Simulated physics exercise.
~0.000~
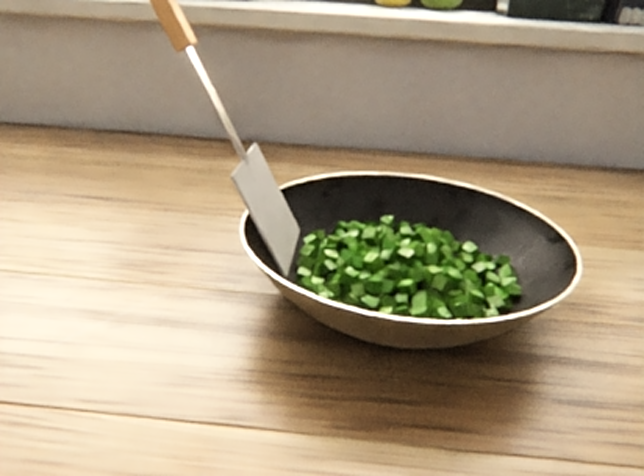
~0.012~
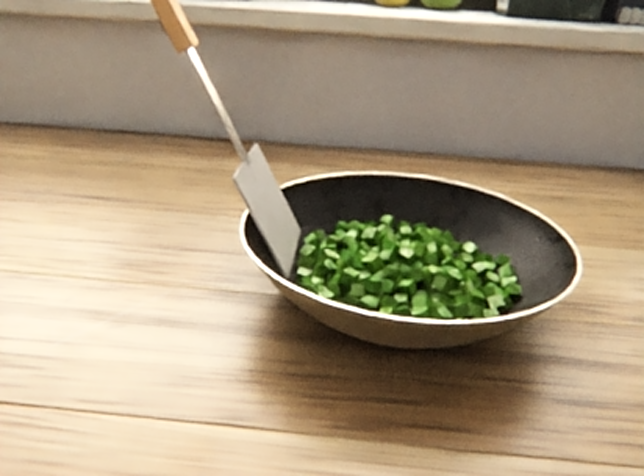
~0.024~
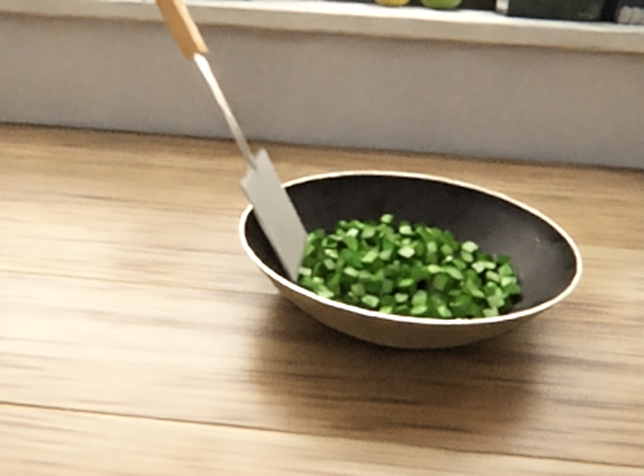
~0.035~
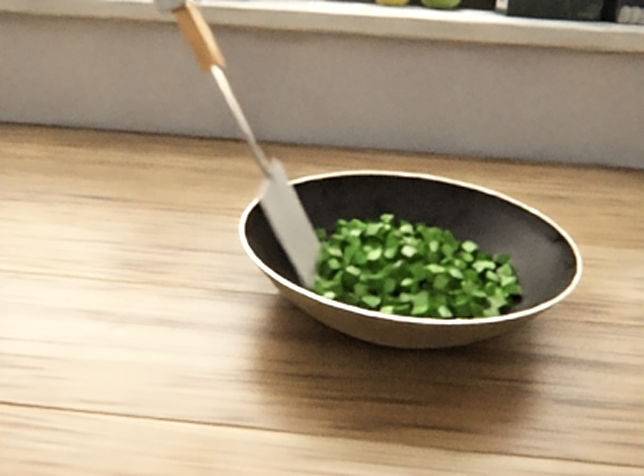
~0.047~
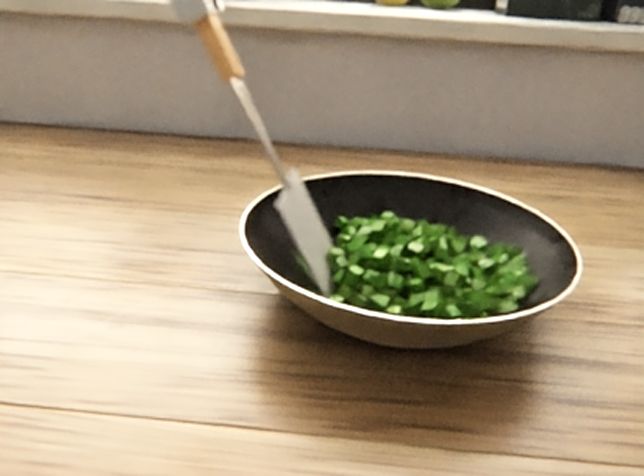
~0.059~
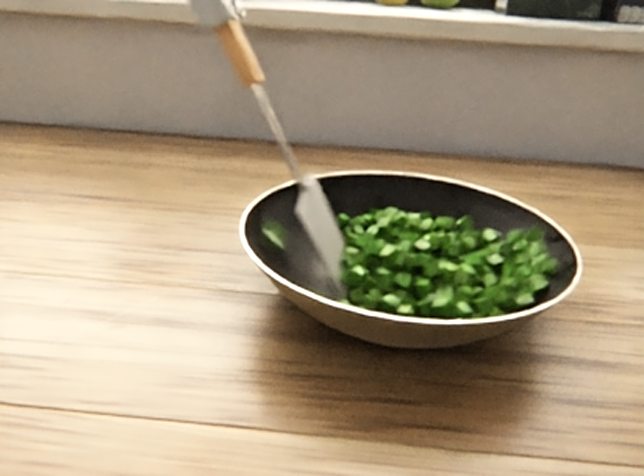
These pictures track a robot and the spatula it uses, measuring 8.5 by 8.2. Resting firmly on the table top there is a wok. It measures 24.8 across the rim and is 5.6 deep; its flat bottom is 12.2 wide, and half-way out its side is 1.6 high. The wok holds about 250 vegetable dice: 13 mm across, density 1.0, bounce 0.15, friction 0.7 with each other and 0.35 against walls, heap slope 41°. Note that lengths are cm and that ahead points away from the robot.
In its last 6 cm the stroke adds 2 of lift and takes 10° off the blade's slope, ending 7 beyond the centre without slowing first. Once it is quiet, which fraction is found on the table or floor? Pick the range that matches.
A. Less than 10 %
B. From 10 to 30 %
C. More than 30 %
(C) More than 30 %.
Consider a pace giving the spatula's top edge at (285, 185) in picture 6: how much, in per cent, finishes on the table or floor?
My guess is around 35 percent.
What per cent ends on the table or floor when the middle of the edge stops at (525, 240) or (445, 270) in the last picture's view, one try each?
First try about 65 percent, second about 15 percent.
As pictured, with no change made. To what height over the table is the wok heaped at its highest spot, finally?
About 6.5 centimetres.
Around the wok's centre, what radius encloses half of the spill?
About 22 cm out from the centre.
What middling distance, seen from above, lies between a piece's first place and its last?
It comes out at about 12 cm.
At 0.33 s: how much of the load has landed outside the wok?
Share at that moment: About 30 %.
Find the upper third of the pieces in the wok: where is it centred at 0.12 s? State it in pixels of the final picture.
Roughly pixel (521, 247).
After 0.09 s, sloping 63°, highest piece 10 above the table; 248 in the wok, 4 on the blade or in flight.
After 0.12 s, sloping 60°, highest piece 16 above the table; 237 in the wok, 15 on the blade or in flight.
After 0.33 s, sloping 53°, highest piece 30 above the table; 144 in the wok, 76 on the table or floor, 32 on the blade or in flight.
After 1.38 s, sloping 53°, highest piece 6 above the table; 143 in the wok, 109 on the table or floor.
At rest, 143 in the wok, 109 on the table or floor. That is 43 % on the table or floor.
